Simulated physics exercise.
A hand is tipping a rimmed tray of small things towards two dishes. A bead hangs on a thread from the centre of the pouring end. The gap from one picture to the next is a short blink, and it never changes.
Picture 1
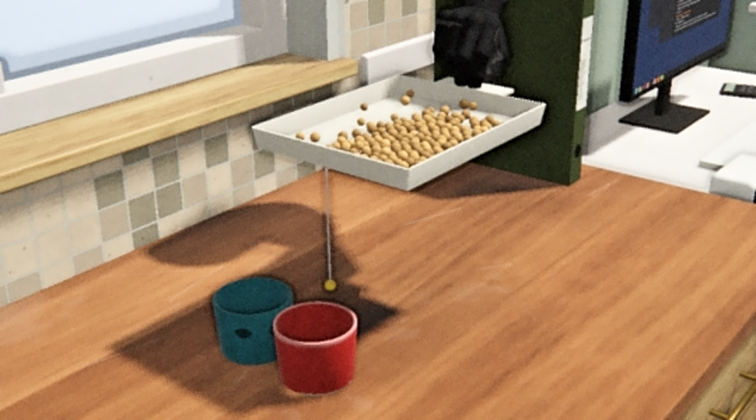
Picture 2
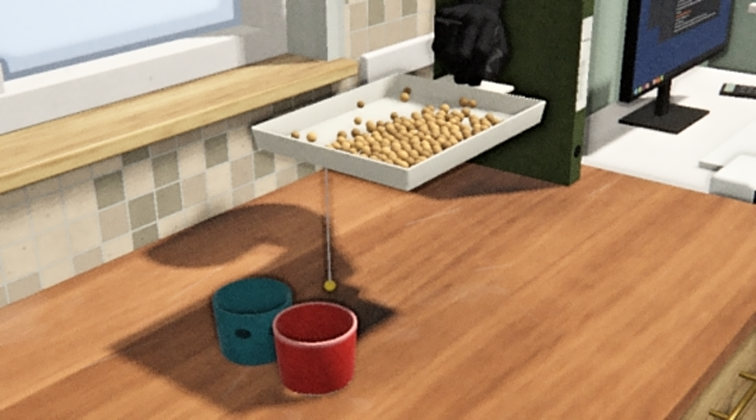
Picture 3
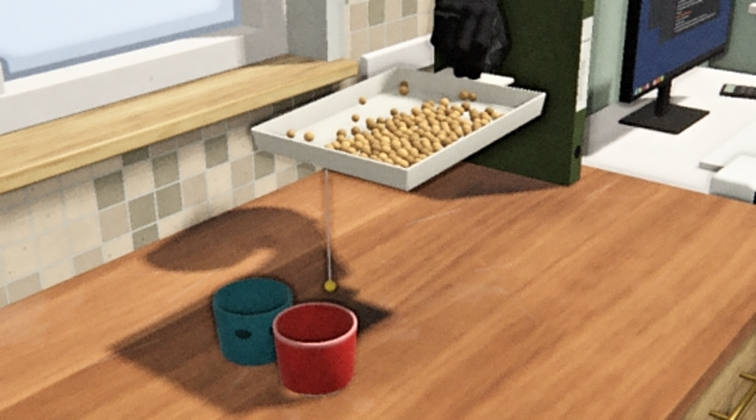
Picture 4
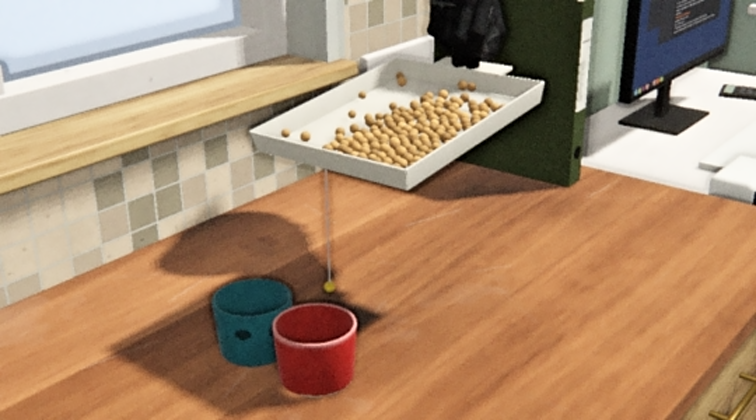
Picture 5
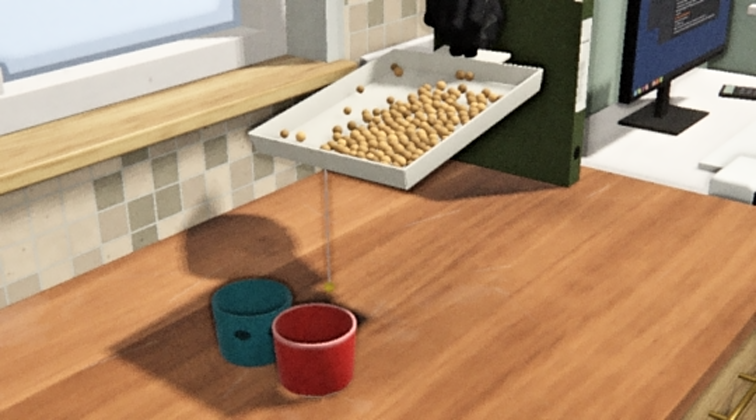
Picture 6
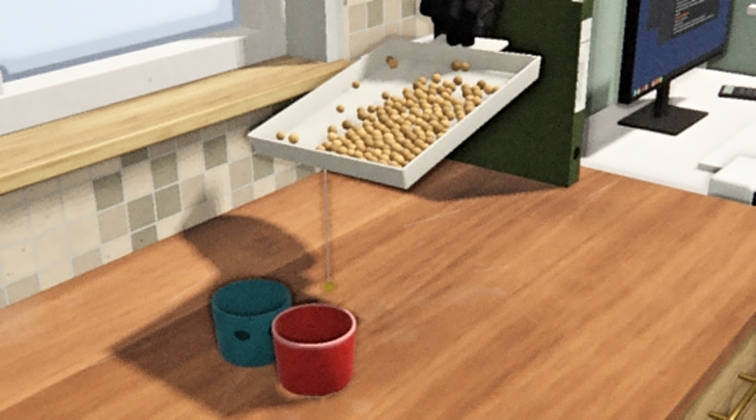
On a wooden kitchen counter, a black-gloved hand gradually tilts a white rimmed tray of small round beads above a teal dish and a red dish, and the beads begin shifting slightly while a yellow bead hangs beneath on a thread.
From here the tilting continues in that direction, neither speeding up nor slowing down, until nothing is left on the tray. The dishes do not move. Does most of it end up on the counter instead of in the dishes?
Basically it's a mostly caught load, that one.
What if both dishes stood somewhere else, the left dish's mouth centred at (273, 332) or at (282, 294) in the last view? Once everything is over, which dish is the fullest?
First try, the dish to the left; second try, the dish to the left.
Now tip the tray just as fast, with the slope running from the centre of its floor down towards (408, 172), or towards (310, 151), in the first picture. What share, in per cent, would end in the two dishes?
In turn 0 and 50 in a hundred.
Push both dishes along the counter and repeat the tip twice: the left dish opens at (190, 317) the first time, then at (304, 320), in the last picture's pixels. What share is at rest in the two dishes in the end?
That makes 0 per cent, followed by 30 per cent.
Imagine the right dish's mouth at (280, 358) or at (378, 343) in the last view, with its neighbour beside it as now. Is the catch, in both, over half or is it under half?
In the first position a minority, in the second a minority.
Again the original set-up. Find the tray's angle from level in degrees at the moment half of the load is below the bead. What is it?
95°, roughly.
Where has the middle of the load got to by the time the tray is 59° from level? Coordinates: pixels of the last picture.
Close to (329, 136).
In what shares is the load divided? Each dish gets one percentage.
The share is 50 per cent in the left dish and 30 per cent in the right dish.
Shortly afterwards, tray tipped steeply; all but a few on the tray; only a few in the air.
Next, tray tipped right over; a little on the tray; near a quarter in the right dish; near a third in the left dish; a little outside both; near a quarter in the air.
Some moments later, tray tipped past a quarter turn; near a quarter in the right dish; near half in the left dish; near a quarter outside both.
In the end, tray tipped past a quarter turn; near a quarter in the right dish; near half in the left dish; near a quarter outside both.
